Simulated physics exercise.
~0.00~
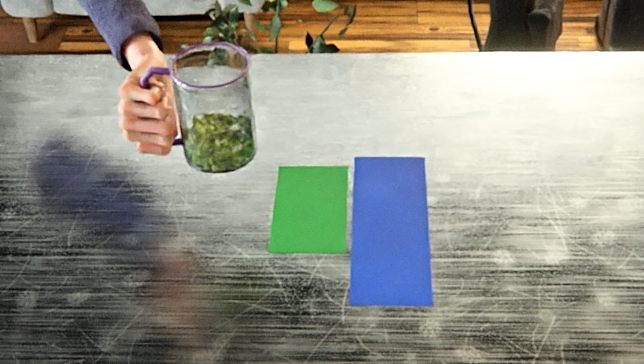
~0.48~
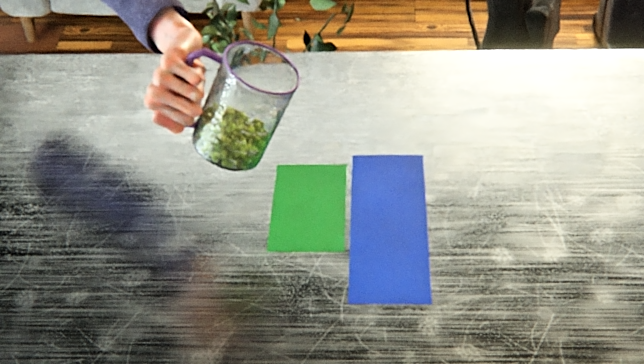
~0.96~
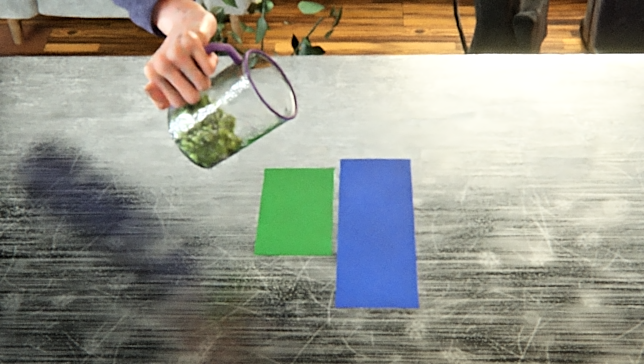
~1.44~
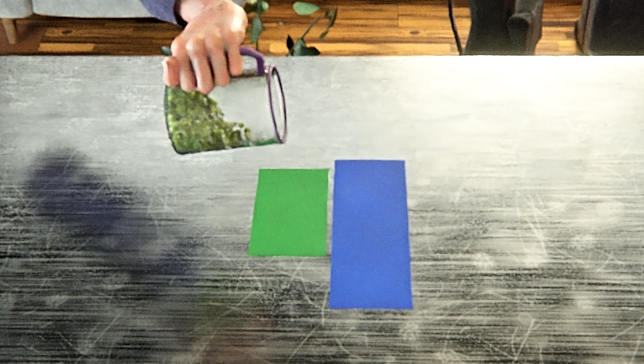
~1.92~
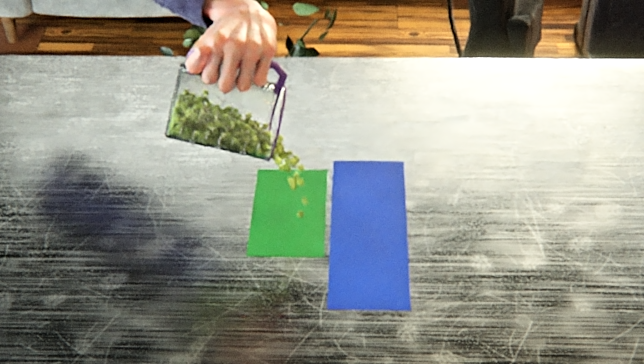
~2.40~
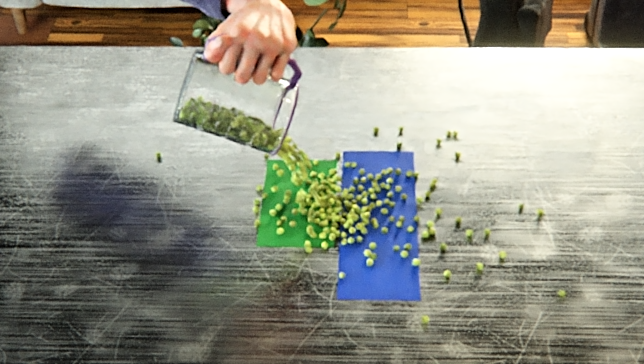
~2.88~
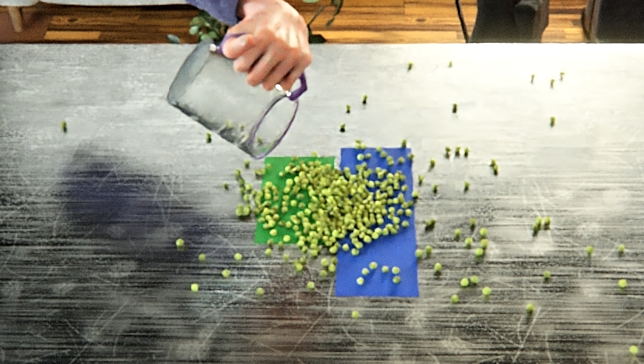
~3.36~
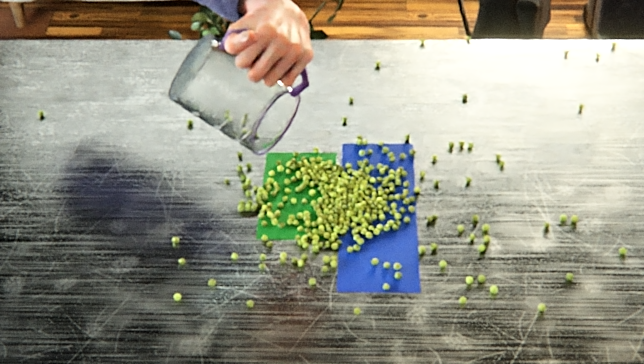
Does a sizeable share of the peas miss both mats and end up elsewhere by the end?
Yes, a good share of the peas ends up outside the mats, scattered around the tabletop, though the green and blue mats each hold a sizeable share too.
